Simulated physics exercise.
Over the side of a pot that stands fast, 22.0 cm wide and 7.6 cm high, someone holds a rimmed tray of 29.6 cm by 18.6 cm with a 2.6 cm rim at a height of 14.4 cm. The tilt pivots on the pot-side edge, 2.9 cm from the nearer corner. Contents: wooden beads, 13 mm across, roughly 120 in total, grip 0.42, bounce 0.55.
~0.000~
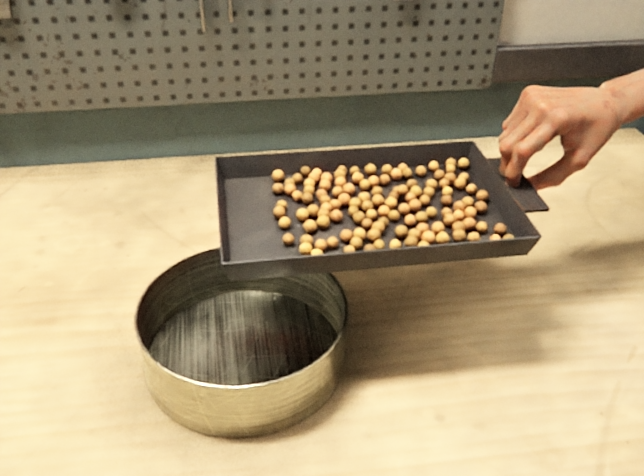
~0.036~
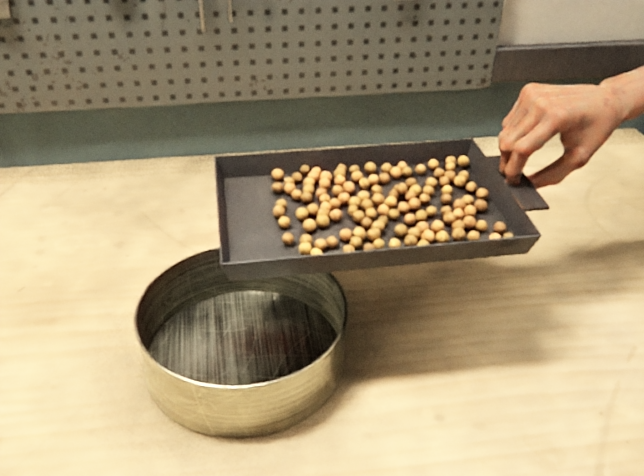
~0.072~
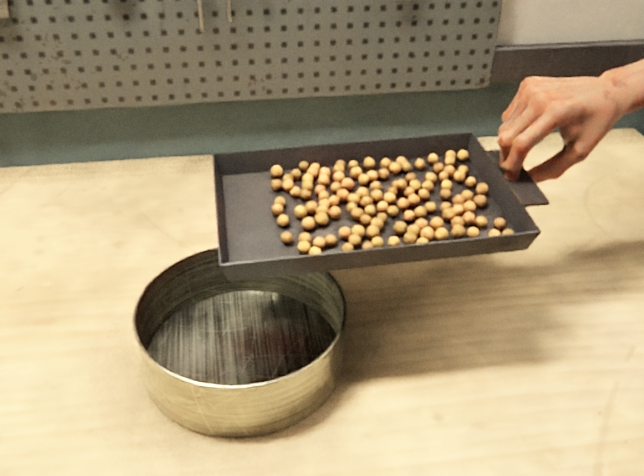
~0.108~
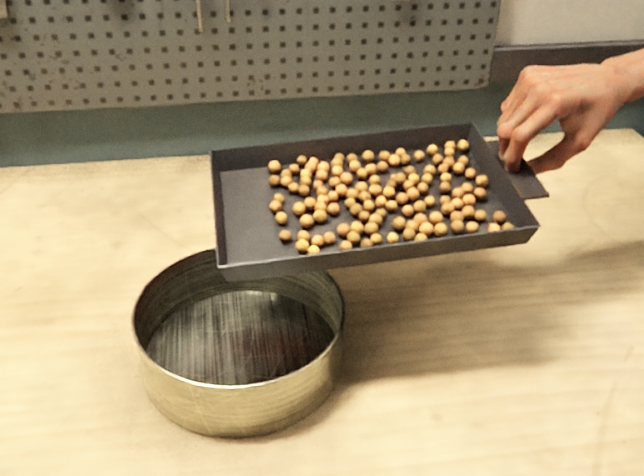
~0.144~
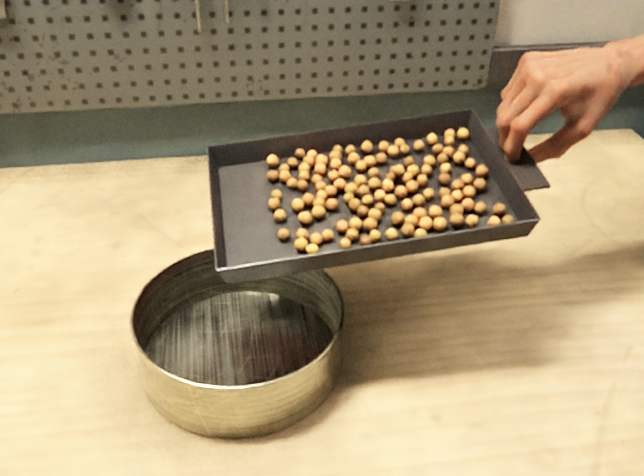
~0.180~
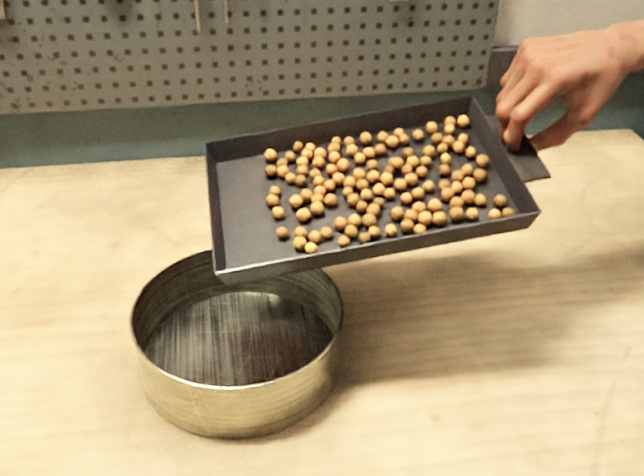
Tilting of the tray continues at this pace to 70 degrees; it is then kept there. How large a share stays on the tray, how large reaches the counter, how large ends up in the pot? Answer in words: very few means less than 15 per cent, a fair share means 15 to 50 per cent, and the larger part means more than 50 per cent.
Tray: A fair share. Counter: Very few. Pot: The larger part.
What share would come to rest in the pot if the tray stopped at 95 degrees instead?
In that case, near 90 percent.
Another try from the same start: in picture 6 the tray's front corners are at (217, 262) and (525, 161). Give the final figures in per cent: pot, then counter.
Final per cent - pot 25, counter 40.
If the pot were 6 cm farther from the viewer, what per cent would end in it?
Then close to 0 per cent.
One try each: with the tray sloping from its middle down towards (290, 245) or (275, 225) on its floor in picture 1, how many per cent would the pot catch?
Roughly 55 per cent on the first try and 25 per cent on the second.
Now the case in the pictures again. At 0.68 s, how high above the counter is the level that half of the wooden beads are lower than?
Roughly 20 centimetres, give or take.
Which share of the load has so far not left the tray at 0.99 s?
About 70%.
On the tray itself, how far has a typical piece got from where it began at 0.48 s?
Displacement on the tray: About 7 cm.
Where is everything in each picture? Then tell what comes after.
In the first picture, tray tilt 0 degrees, front corners at (229, 258) and (532, 233); middle of the pieces at (378, 201); pot at (242, 307).
In the second picture, tray tilt 1 degrees, front corners at (229, 259) and (532, 232); middle of the pieces at (378, 200).
In the third picture, tray tilt 2 degrees, front corners at (227, 259) and (531, 228); middle of the pieces at (377, 196).
In the fourth picture, tray tilt 5 degrees, front corners at (225, 261) and (531, 222), lowest corner left front; middle of the pieces at (376, 191).
In the fifth picture, tray tilt 8 degrees, front corners at (223, 264) and (531, 215), lowest corner left front; middle of the pieces at (374, 184).
In the sixth picture, tray tilt 12 degrees, front corners at (222, 266) and (531, 208), lowest corner left front; middle of the pieces at (373, 177); pot at (238, 308). The tray's pace is about 95 degrees a second.
After 0.48 s, tilt 41 degrees; the tray holds 100 %, the pot 0 %.
Then, at 0.68 s, tilt 60 degrees; the tray holds 100 %, the pot 0 %.
After 0.99 s, tilt 70 degrees; the tray holds 70 %, the pot 20 %.
At rest (2.8 s), tray 30 %, counter 5 %, pot 65 %.
